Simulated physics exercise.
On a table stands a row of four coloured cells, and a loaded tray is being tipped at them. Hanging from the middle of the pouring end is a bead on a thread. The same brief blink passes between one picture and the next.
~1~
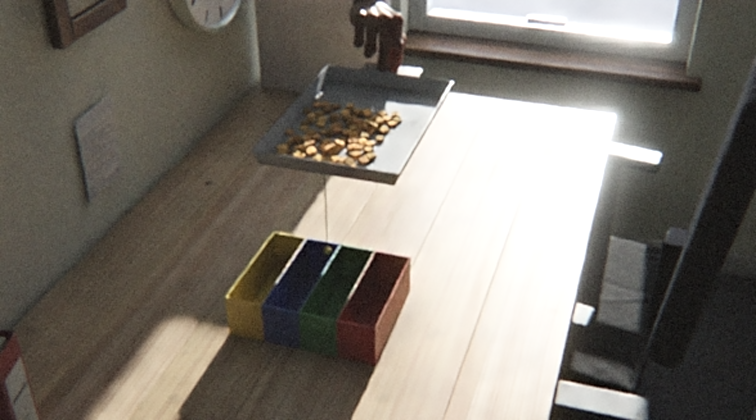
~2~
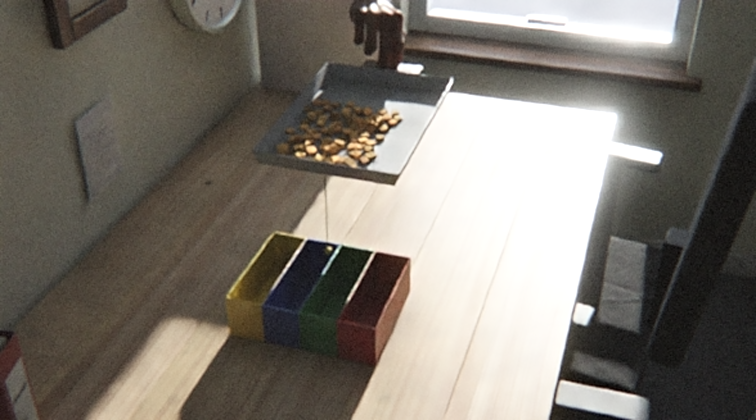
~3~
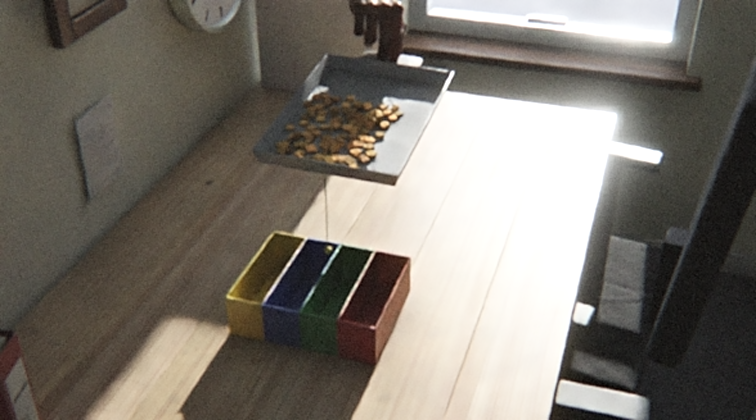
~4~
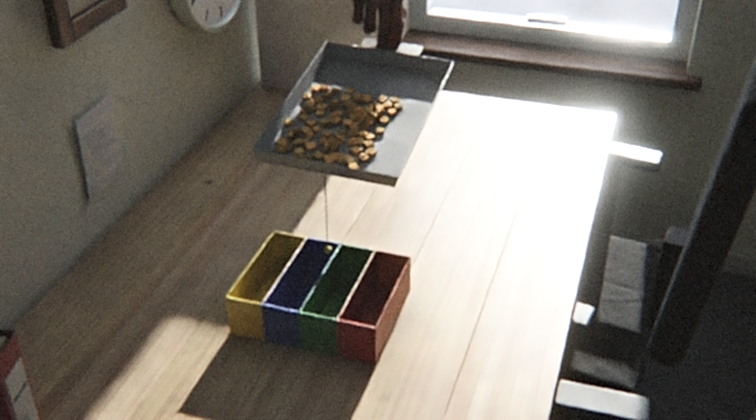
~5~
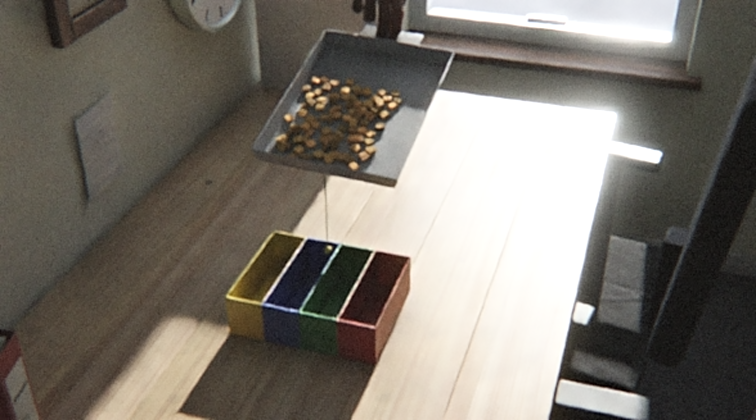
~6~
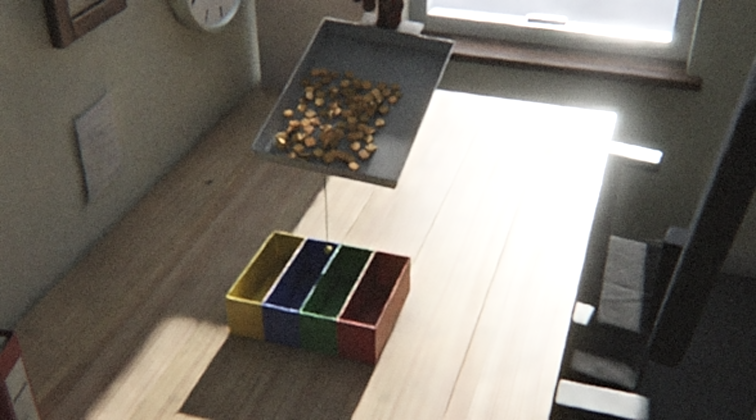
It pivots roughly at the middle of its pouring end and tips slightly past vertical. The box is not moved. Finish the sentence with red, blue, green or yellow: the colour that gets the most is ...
... Red.
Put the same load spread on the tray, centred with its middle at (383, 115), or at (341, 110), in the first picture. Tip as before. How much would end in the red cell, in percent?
It's 60 percent the first time and 50 percent the second.
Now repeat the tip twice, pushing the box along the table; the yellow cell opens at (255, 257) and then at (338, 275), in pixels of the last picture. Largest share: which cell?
Well, the first time it's that red cell, and the second time it's the blue one.
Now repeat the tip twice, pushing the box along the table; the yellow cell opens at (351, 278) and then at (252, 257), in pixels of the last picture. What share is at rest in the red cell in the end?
Trial 1 near 0 percent, trial 2 near 40 percent.
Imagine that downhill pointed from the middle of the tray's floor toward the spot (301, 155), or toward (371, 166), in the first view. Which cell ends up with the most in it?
Try 1 - the yellow cell. Try 2 - the red cell.
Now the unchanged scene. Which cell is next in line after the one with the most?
In second place: Green.
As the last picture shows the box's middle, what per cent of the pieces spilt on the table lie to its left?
Estimate: About 0 per cent.
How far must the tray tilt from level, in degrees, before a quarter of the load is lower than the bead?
Roughly 105 degrees of turn.
Shortly afterwards, tray tipped steeply; all but a few on the tray; only a few falling or outside the box.
Next, tray tipped past a quarter turn; near two thirds on the tray; a little in the green cell; a little in the red cell; near a quarter falling or outside the box.
Some moments later, tray tipped past a quarter turn; near half in the red cell; near a quarter in the green cell; a little in the blue cell; a little falling or outside the box.
In the end, tray tipped past a quarter turn; near half in the red cell; near a quarter in the green cell; a little in the blue cell; none at all in the yellow cell; a little outside the box.
